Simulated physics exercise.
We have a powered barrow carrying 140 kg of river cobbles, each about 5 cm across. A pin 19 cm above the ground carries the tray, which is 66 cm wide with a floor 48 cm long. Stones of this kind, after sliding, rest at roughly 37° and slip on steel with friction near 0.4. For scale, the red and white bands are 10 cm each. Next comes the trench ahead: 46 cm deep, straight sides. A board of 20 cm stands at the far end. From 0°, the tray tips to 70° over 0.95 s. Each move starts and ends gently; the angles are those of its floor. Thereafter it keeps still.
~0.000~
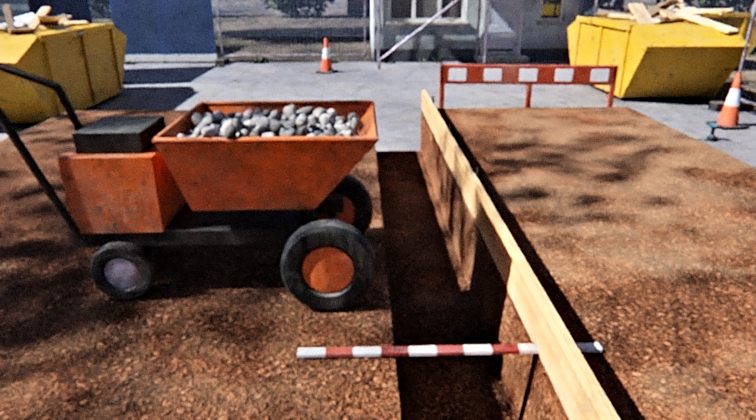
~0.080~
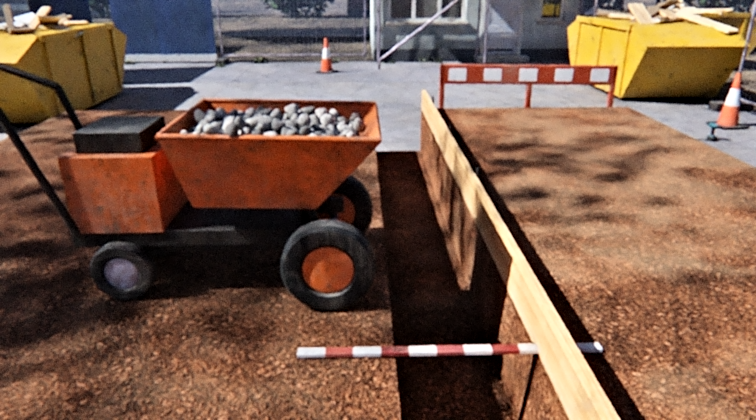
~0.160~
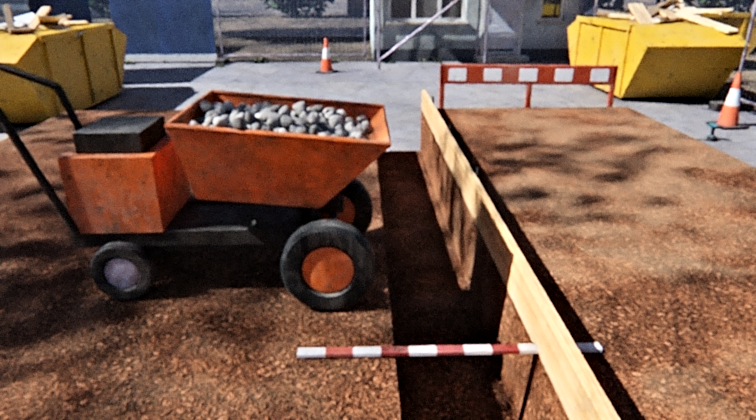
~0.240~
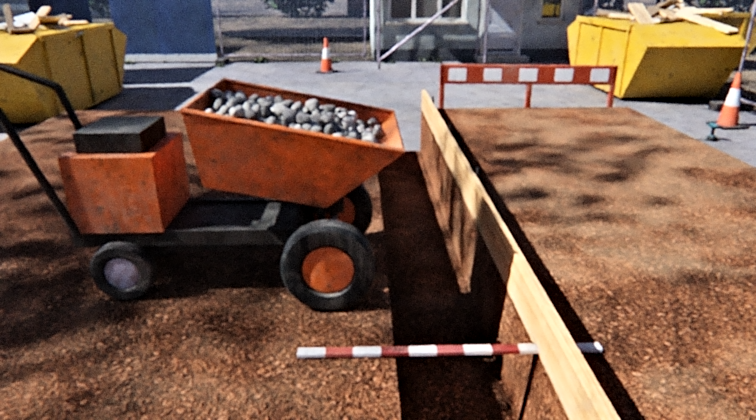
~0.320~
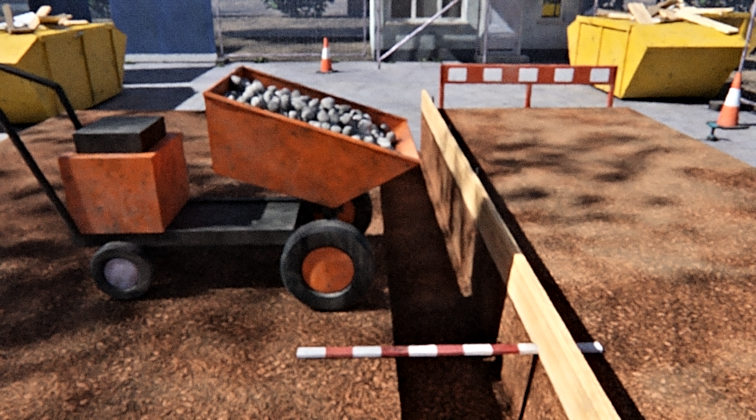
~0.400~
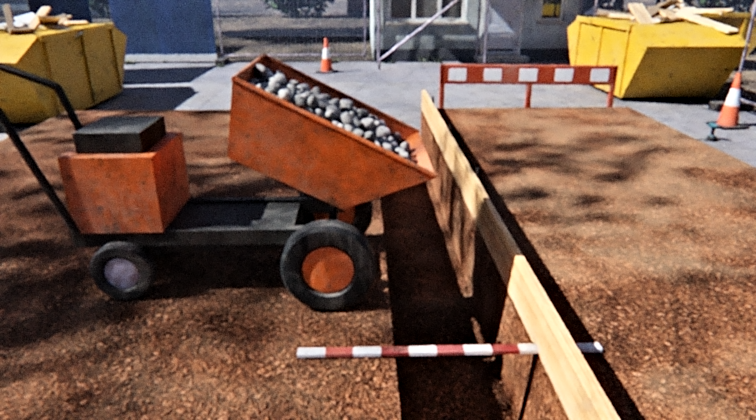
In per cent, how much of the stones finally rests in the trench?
Roughly 85 per cent of them.
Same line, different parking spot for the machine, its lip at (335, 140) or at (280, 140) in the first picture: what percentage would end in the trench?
From the first spot near 100, from the second near 100 per cent.
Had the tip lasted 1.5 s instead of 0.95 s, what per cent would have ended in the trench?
It would come to roughly 90 per cent.
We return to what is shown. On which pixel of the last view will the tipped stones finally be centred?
Roughly at (465, 342).
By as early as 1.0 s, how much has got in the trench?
About 30 per cent by then.
After 0.7 s the floor is at 59°; 100 % in the tray; the foremost stones are at (463, 214).
After 1.0 s the floor is at 70°; 62 % in the tray, 31 % in the trench, 7 % past the trench; the foremost stones are at (563, 270).
After 1.4 s the floor is at 70°; 24 % in the tray, 61 % in the trench, 15 % past the trench; the foremost stones are at (656, 273).
After 3.3 s the floor is at 70°; 0 % in the tray, 85 % in the trench, 15 % past the trench; the foremost stones are at (716, 262).
